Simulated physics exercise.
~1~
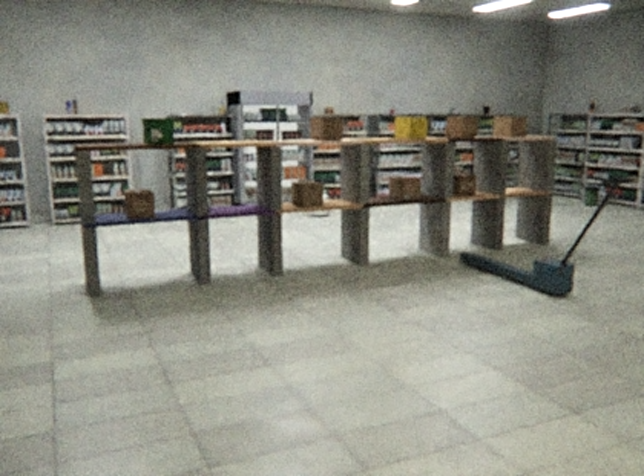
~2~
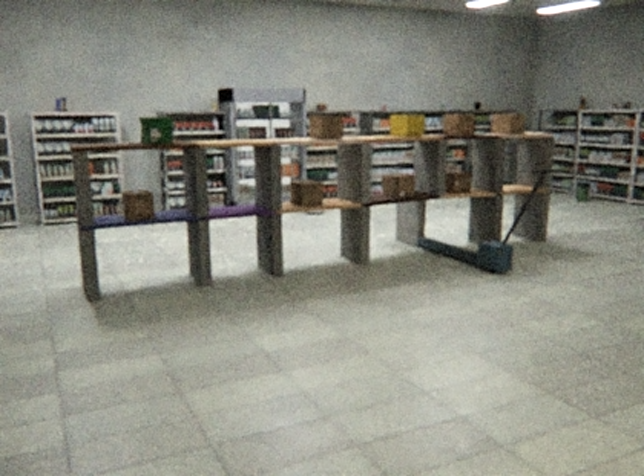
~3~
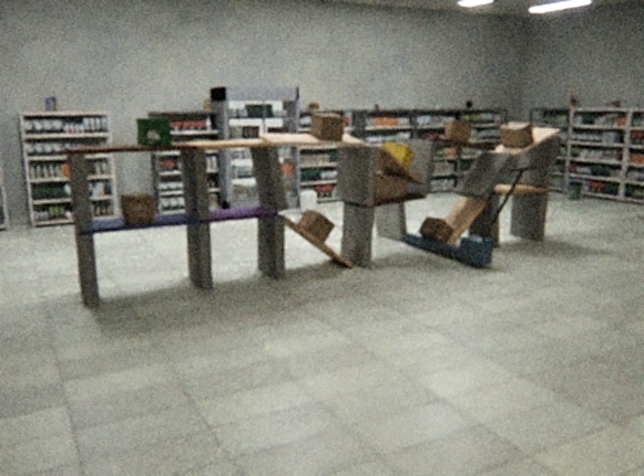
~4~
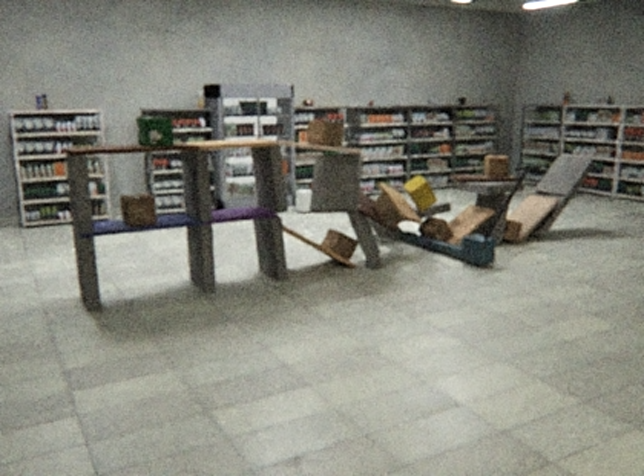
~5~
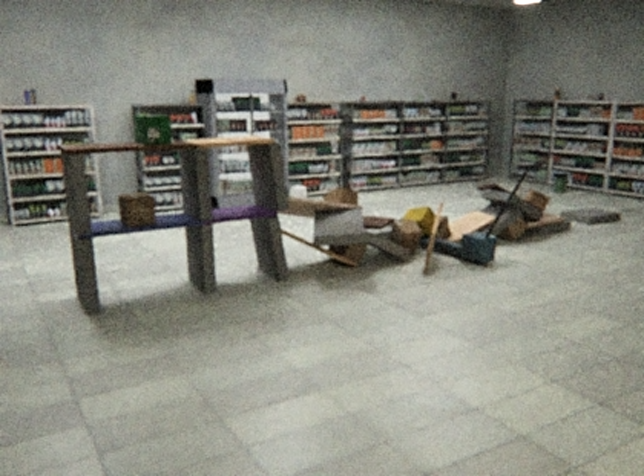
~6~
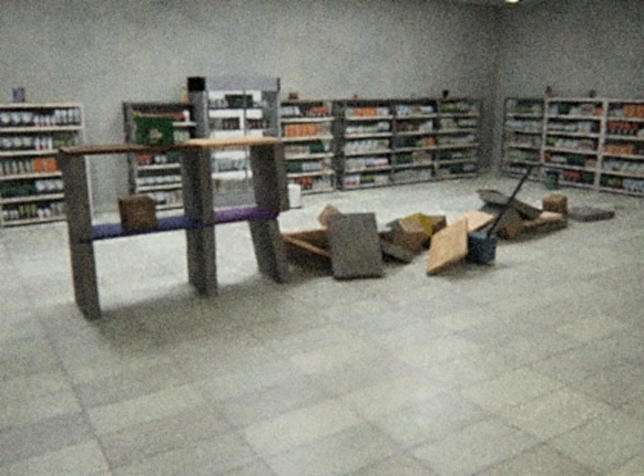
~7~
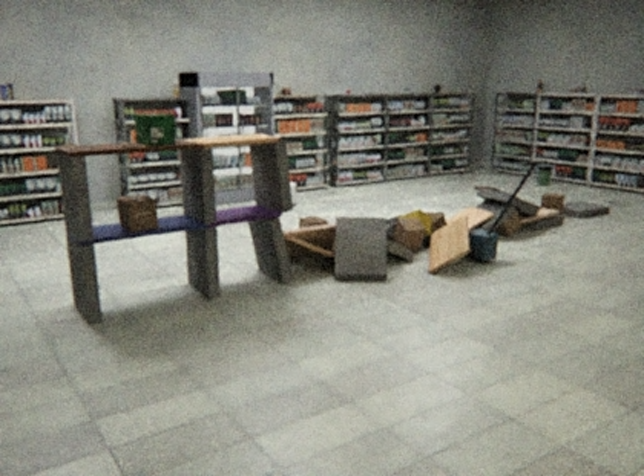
In a storeroom lined with stocked shelves, a low jack slides left into the foot of an upright on a long two-tier board-and-block rack, and the right and middle sections collapse, spilling cartons, while the left section with its blue and purple boards and green carton stays standing.
